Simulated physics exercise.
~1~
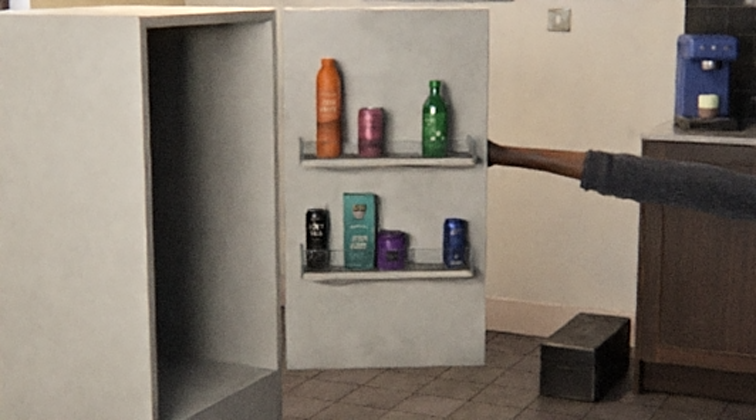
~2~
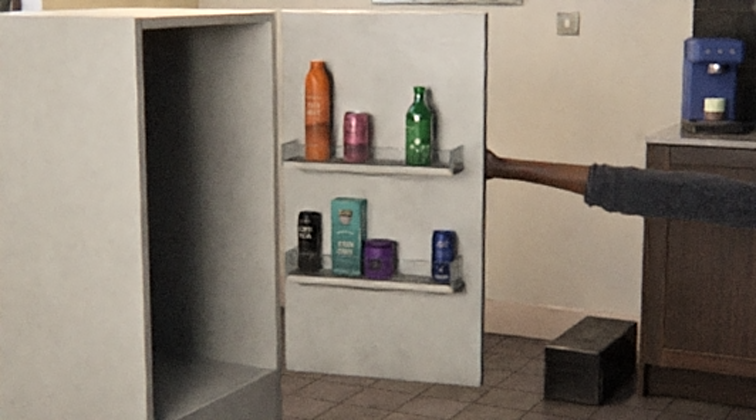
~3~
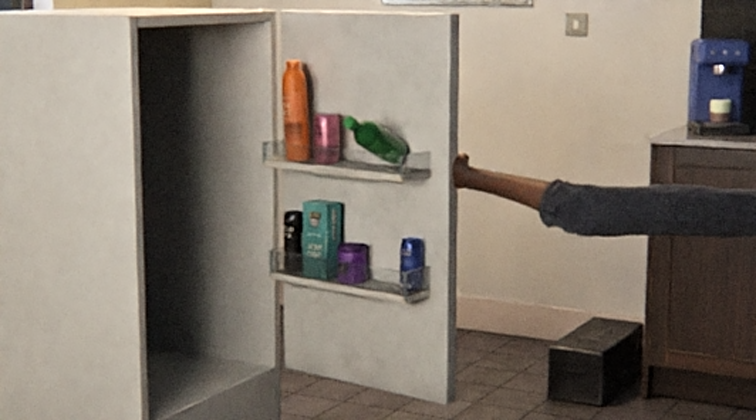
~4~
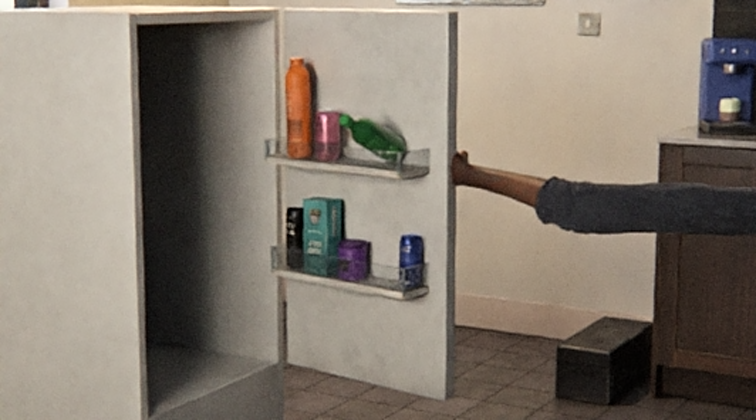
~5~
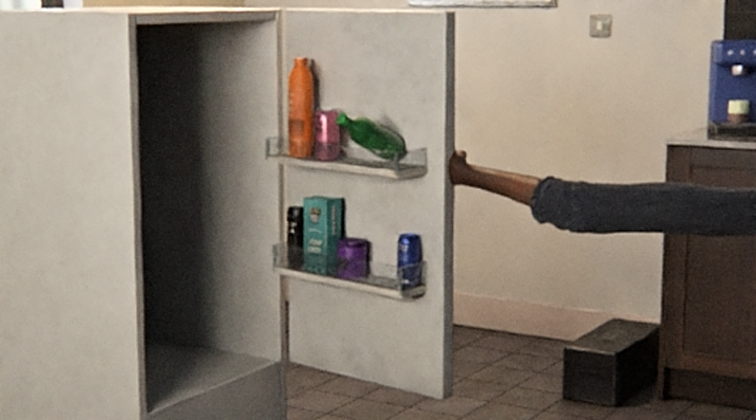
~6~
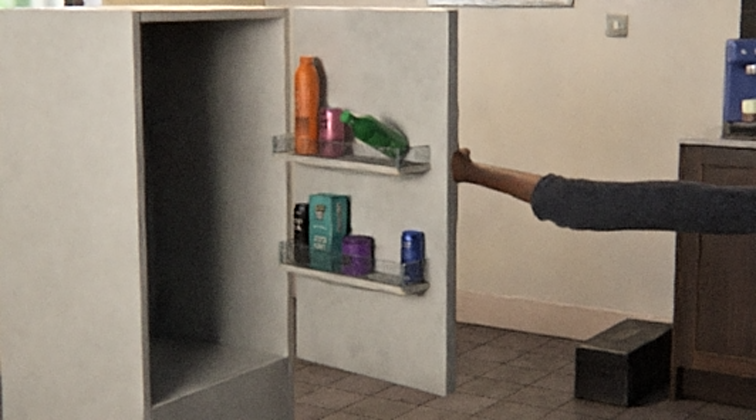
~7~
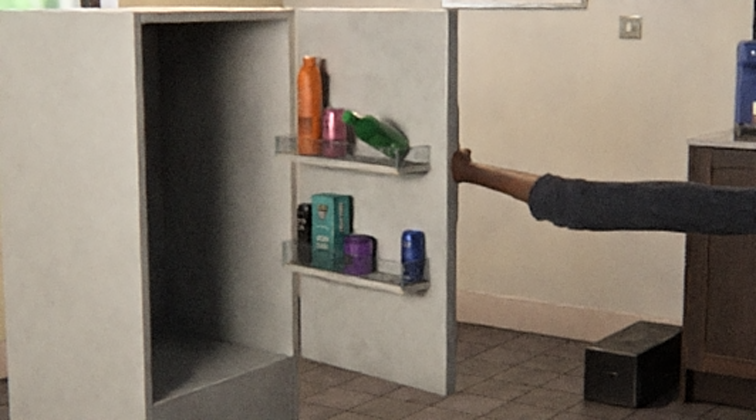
At the start, a pale cabinet stands open, and a hand at the right grips the edge of its door, where two clear-railed racks hold seven upright items. The arm swings the door, and the racks shift to the left with their bottles, cans, jar and carton. The door then halts, and the green bottle on the upper rack tips over to the left. The view drifts slightly while the hand stays on the door's edge. At the end, the green bottle lies slanted behind the rail, while the orange bottle and the others remain standing on their racks.
